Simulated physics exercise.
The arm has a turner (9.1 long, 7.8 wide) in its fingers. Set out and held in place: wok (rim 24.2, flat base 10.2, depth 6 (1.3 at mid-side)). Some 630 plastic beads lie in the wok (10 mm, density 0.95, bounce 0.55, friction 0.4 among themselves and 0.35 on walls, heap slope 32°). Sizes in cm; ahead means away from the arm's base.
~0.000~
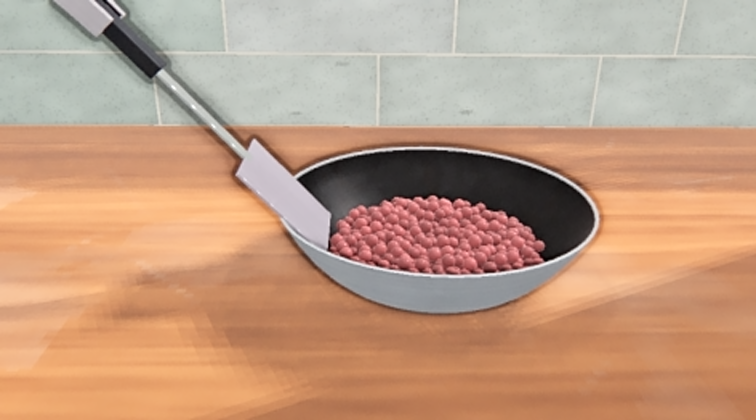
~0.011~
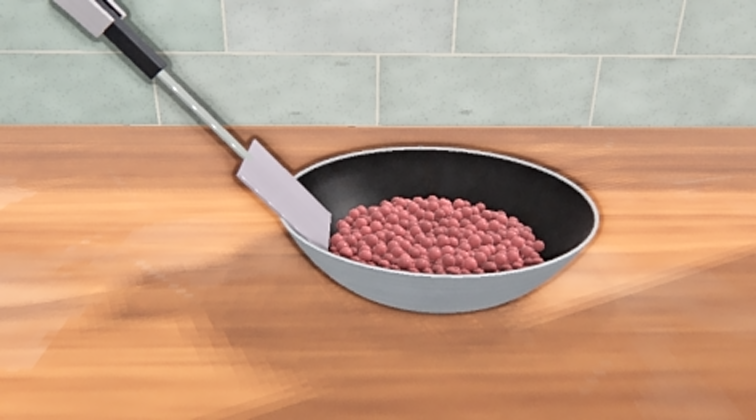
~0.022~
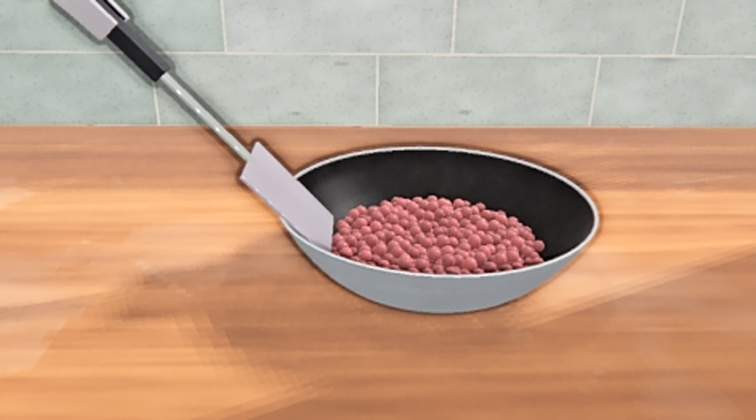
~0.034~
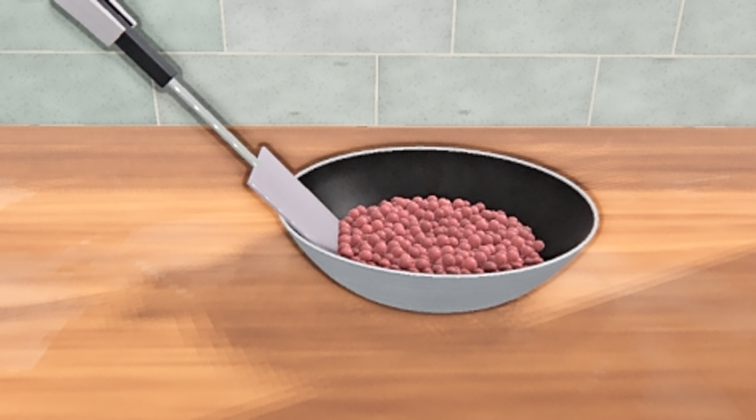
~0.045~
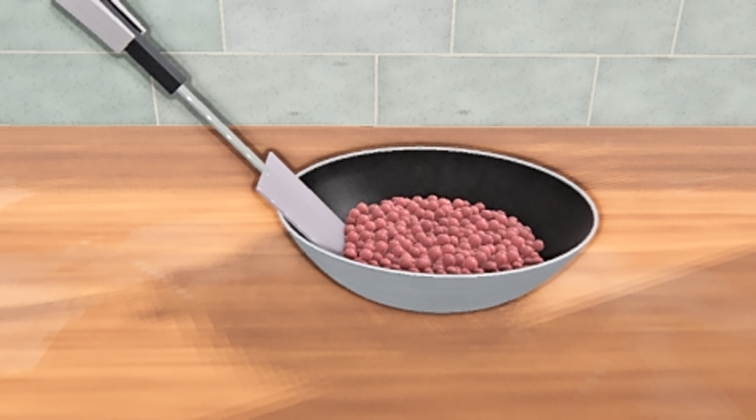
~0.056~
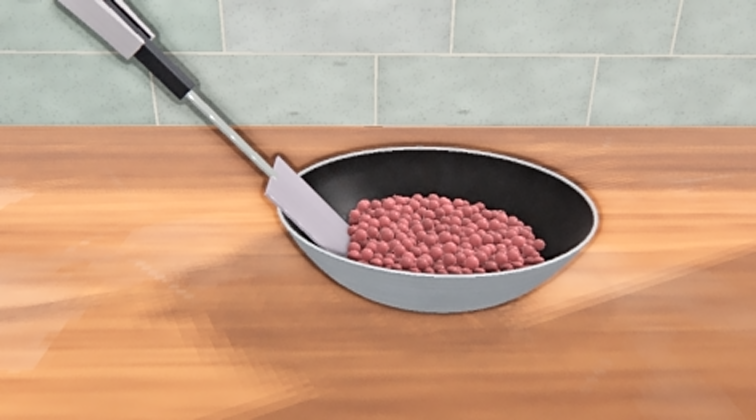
In a dark wok on a wooden counter, a turner slides slightly right against pink beads.
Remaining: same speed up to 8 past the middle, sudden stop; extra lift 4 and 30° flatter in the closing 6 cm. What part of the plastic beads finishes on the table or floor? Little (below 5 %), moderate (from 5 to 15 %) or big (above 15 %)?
Share on the table or floor: Moderate (from 5 to 15 %).
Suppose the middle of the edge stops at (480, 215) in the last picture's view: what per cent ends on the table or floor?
Some 0 per cent.
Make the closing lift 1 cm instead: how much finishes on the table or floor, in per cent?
Some 5 per cent.
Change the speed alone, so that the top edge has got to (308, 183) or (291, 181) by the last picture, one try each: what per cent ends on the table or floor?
Some 30 and 25 per cent.
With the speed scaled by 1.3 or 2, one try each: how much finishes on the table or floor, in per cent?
Some 20 and 25 per cent.
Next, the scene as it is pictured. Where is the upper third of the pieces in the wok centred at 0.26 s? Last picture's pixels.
Around (521, 215).
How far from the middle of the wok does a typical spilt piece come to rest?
About 20 cm.
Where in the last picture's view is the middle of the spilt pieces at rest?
Near (643, 256).
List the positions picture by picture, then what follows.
In the first frame, turner top edge at (246, 156), sloping 48°; upper third of the load around (433, 240), from x 335 to 540, top at y 200; 632 in the wok.
In the second frame, turner top edge at (246, 156), sloping 48°; upper third of the load around (433, 240), from x 335 to 540, top at y 200.
In the third frame, turner top edge at (249, 159), sloping 48°; upper third of the load around (433, 240), from x 335 to 540, top at y 200.
In the fourth frame, turner top edge at (256, 164), sloping 48°; upper third of the load around (432, 240), from x 335 to 540, top at y 200.
In the fifth frame, turner top edge at (264, 169), sloping 48°; upper third of the load around (428, 238), from x 335 to 540, top at y 200.
In the sixth frame, turner top edge at (272, 174), sloping 48°; upper third of the load around (429, 236), from x 340 to 540, top at y 200; 632 in the wok.
By 0.16 s, sloping 48°, highest piece 5 above the table; 632 in the wok.
By 0.26 s, sloping 37°, highest piece 6 above the table; 632 in the wok.
By 0.51 s, sloping 18°, highest piece 7 above the table; 576 in the wok, 39 on the table or floor, 17 on the blade or in flight.
By 1.56 s, sloping 18°, highest piece 6 above the table; 575 in the wok, 57 on the table or floor.
Final count, 575 in the wok, 57 on the table or floor. That is 9 % on the table or floor.
